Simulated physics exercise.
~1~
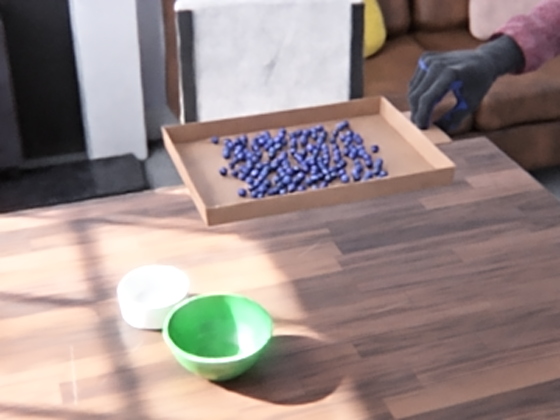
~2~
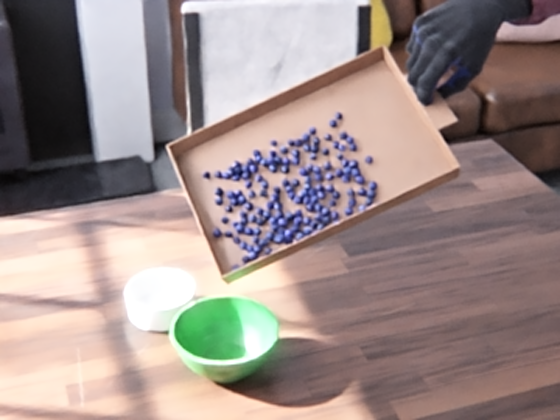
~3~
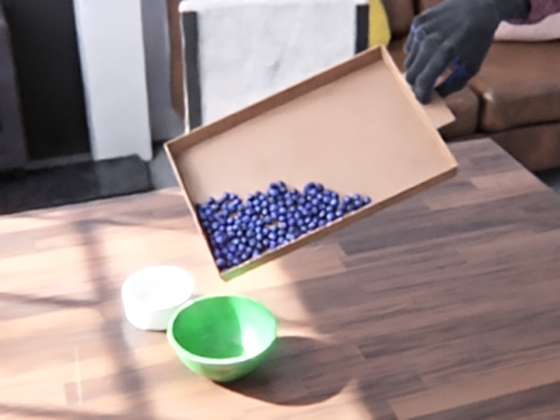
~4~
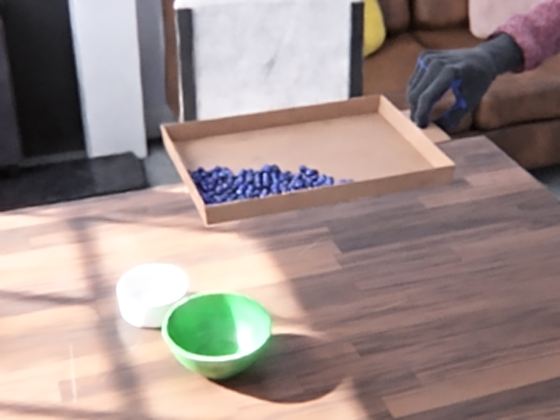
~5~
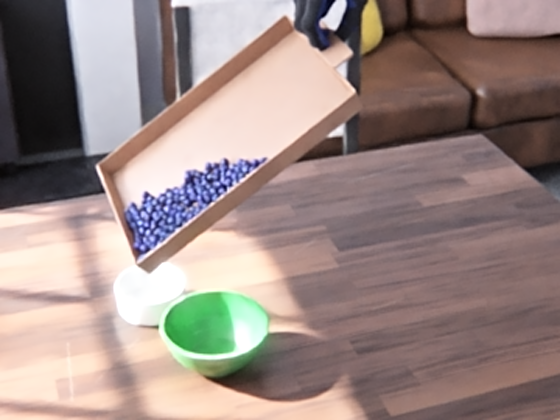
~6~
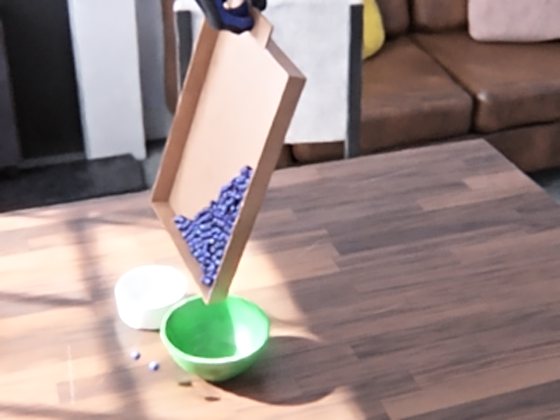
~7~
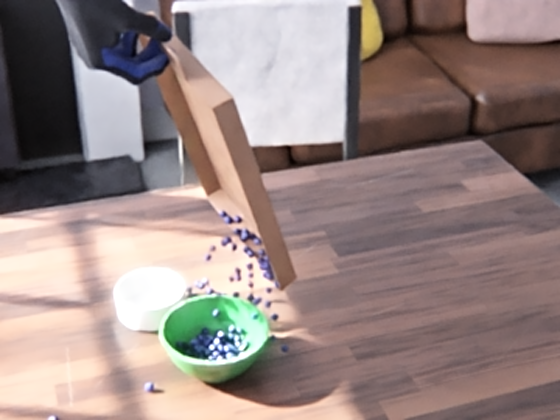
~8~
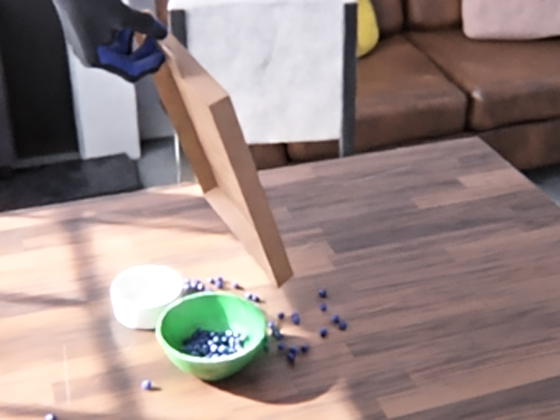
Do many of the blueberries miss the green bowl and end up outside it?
Yes, a large share of the blueberries ends up scattered on the table, while many others land in the green bowl and the white dish gets few or none.
